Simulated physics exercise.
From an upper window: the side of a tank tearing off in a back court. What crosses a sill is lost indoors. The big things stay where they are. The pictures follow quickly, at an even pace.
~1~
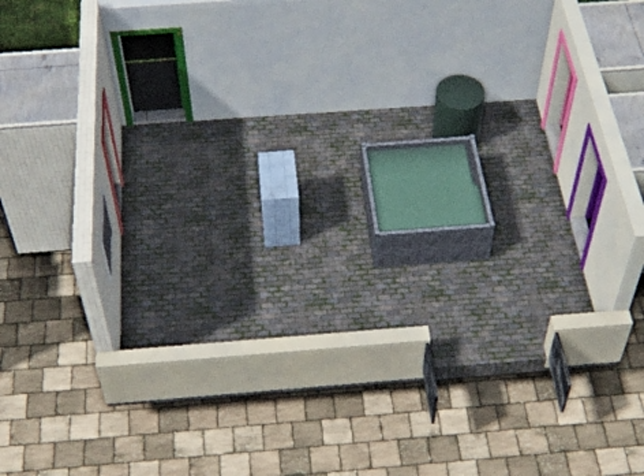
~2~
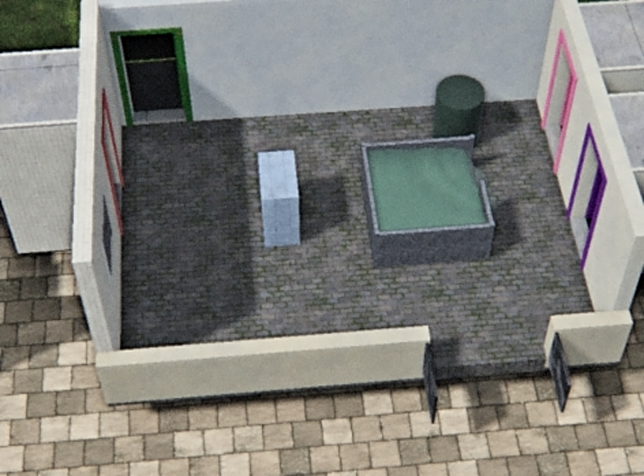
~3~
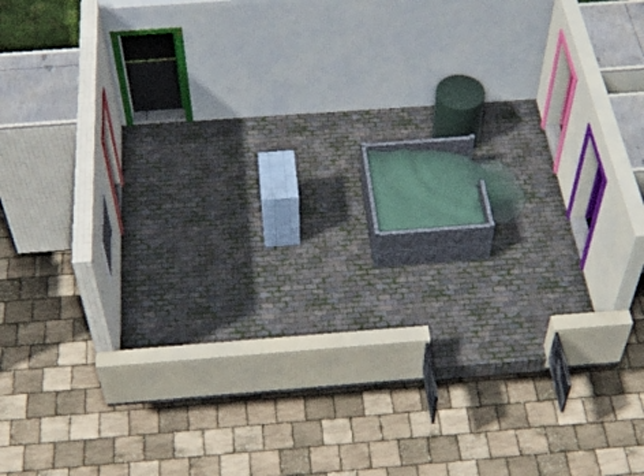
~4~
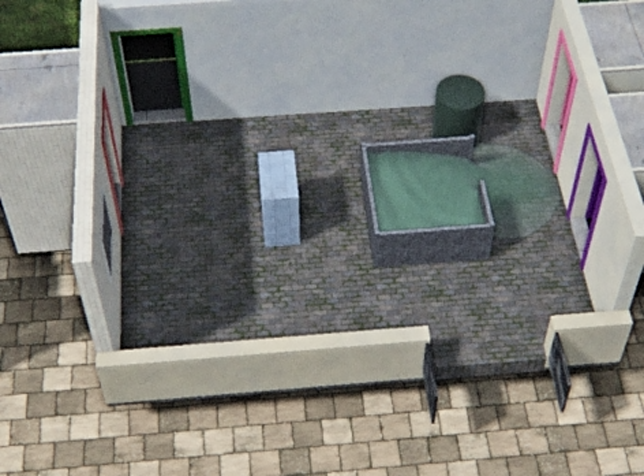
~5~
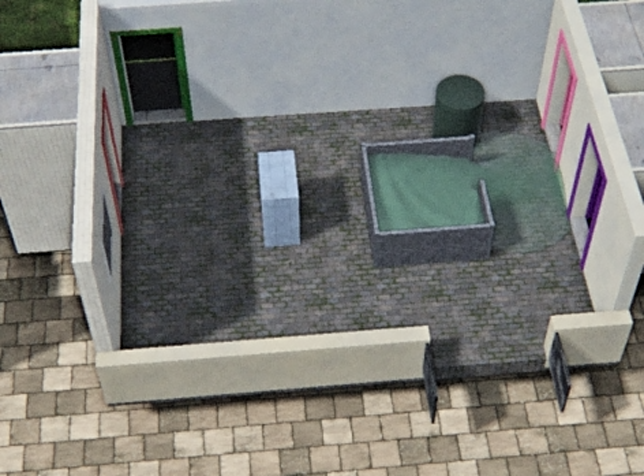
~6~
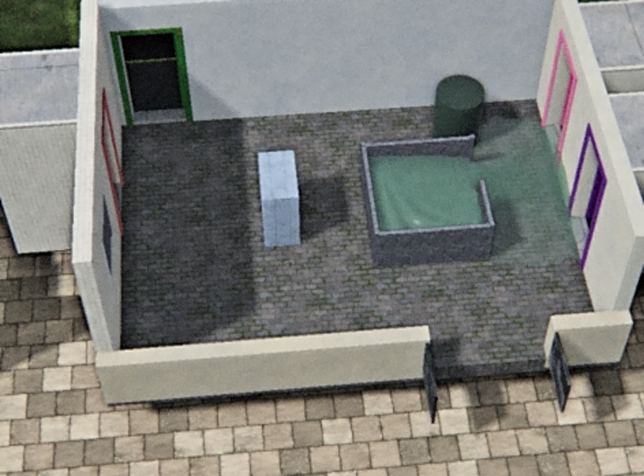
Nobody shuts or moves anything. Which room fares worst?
The pink doorway takes the most.
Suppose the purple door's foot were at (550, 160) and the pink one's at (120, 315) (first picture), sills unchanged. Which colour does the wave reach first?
I say the purple-painted one.
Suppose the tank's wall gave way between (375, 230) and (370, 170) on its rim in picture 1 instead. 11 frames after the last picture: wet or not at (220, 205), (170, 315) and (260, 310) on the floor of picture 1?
In turn: Dry, wet, covered.
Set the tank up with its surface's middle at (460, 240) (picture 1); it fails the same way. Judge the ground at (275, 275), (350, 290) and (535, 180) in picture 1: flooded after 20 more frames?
In that order: No water, dry, wet.
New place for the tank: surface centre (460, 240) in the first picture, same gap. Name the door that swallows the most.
Most goes in at the purple-painted one.
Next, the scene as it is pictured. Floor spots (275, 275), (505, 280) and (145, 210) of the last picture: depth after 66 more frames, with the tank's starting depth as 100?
About 2, 4 and 4 per cent.
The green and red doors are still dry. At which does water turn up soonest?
It is the one in green.
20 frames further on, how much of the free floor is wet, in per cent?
I make it 40 per cent.
A moment on, water covers 15 % of the floor; purple door some in, pink door a lot in, red door not reached, green door not reached.
Next, water covers 20 % of the floor; purple door some in, pink door a lot in, red door not reached, green door not reached.
Then, water covers 40 % of the floor; purple door some in, pink door a lot in, red door not reached, green door not reached.
Later, water covers 75 % of the floor; purple door a lot in, pink door a lot in, red door wet at the sill, nothing in, green door wet at the sill, nothing in.
In the end, water covers 95 % of the floor; purple door a lot in, pink door a lot in, red door wet at the sill, nothing in, green door wet at the sill, nothing in; the pink door has let in the most.
